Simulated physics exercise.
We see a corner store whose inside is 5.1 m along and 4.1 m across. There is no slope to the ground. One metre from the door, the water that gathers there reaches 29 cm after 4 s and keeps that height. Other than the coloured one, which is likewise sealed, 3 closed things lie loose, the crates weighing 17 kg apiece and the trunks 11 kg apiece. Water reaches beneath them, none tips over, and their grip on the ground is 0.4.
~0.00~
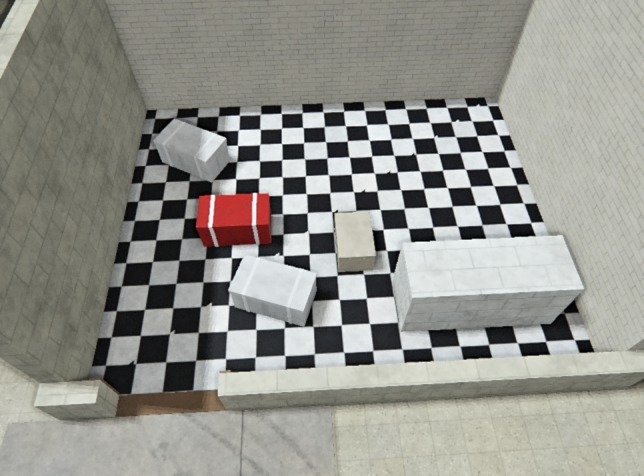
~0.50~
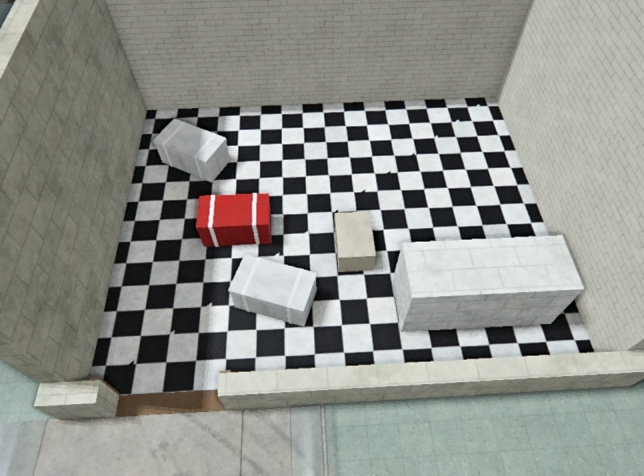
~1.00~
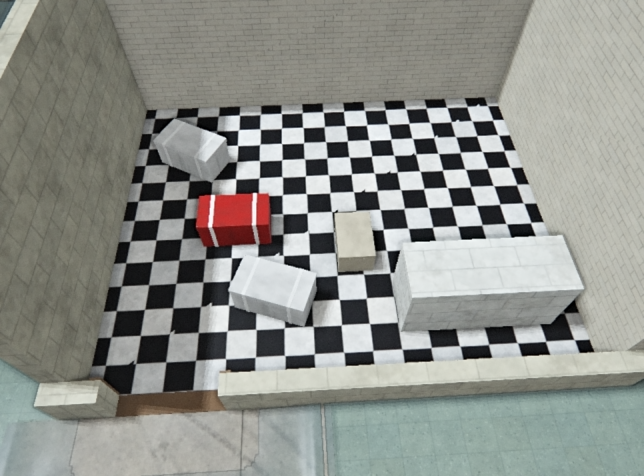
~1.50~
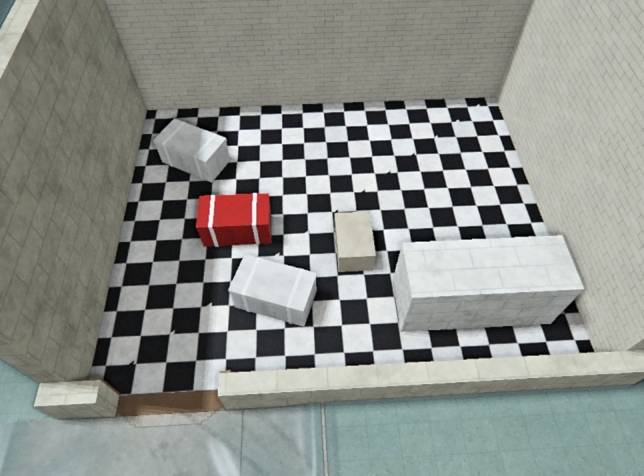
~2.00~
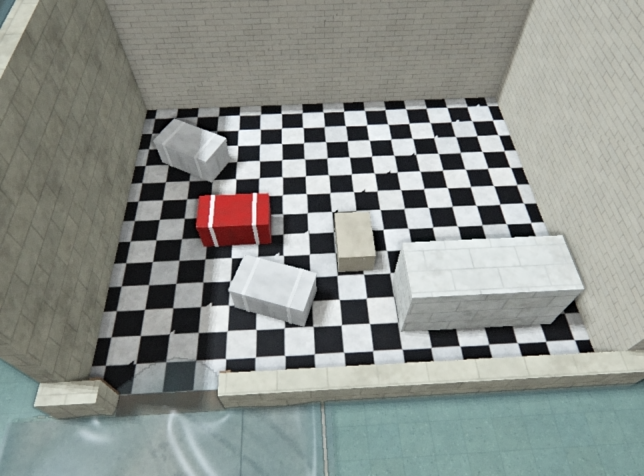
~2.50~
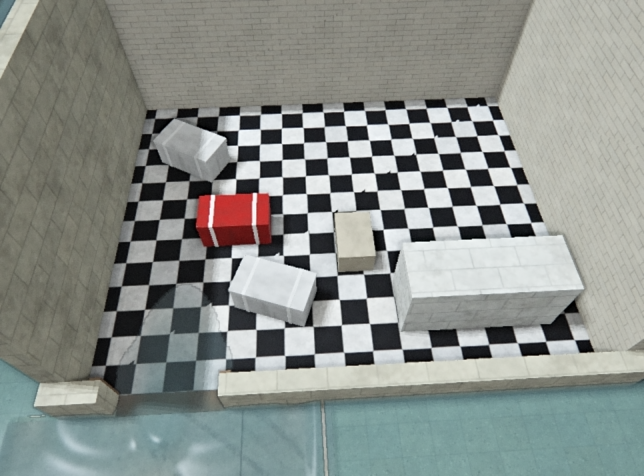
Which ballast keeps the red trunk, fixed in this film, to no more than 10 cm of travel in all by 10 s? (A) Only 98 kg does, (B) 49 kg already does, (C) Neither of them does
Only 98 kg does (A).
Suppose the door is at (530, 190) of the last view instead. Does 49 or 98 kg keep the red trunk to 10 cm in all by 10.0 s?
Then the lighter mass works.
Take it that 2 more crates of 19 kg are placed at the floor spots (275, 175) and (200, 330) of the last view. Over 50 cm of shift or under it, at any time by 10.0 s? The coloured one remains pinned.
In that order: Less, more.
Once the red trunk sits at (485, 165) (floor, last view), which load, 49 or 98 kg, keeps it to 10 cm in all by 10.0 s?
Note: Heavier only OK.
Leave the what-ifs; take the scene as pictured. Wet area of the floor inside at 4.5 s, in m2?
Roughly 6.5 m2.
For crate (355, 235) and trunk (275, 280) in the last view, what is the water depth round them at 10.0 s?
Around 8 cm and 4 cm.
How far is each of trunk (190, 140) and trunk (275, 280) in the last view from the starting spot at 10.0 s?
300 cm, 80 cm.
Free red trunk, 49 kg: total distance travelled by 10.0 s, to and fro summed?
Roughly 80 cm.
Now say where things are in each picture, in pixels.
The red trunk at (233, 210) rests on the ground; water covers 0.0 m2; 0 of 4 have shifted, in the first picture.
The red trunk at (233, 210) rests on the ground; 0.0 m2 under water; 0 of 4 have shifted, in the second picture.
The red trunk at (233, 210), on the bottom; 0.0 m2 under water; 0 of 4 have shifted, in the third picture.
The red trunk at (233, 210) rests on the ground; water covers 0.0 m2; 0 of 4 have shifted, in the fourth picture.
The red trunk at (233, 210) rests on the ground; 0.2 m2 under water; 0 of 4 have shifted, in the fifth picture.
The red trunk at (233, 210) rests on the ground; 0.9 m2 under water; 0 of 4 have shifted, in the sixth picture.
After 3.5 s the red trunk would be 0 cm from its start with 49 kg and 0 cm from its start with 98 kg; 3 cm of water round it then.
After 4.5 s the red trunk would be 2 cm from its start with 49 kg and 0 cm from its start with 98 kg; 6 cm of water round it then.
After 7.0 s the red trunk would be 41 cm from its start with 49 kg and 0 cm from its start with 98 kg; 7 cm of water round it then.
After 10.0 s the red trunk would be 82 cm from its start with 49 kg and 0 cm from its start with 98 kg; 8 cm of water round it then.
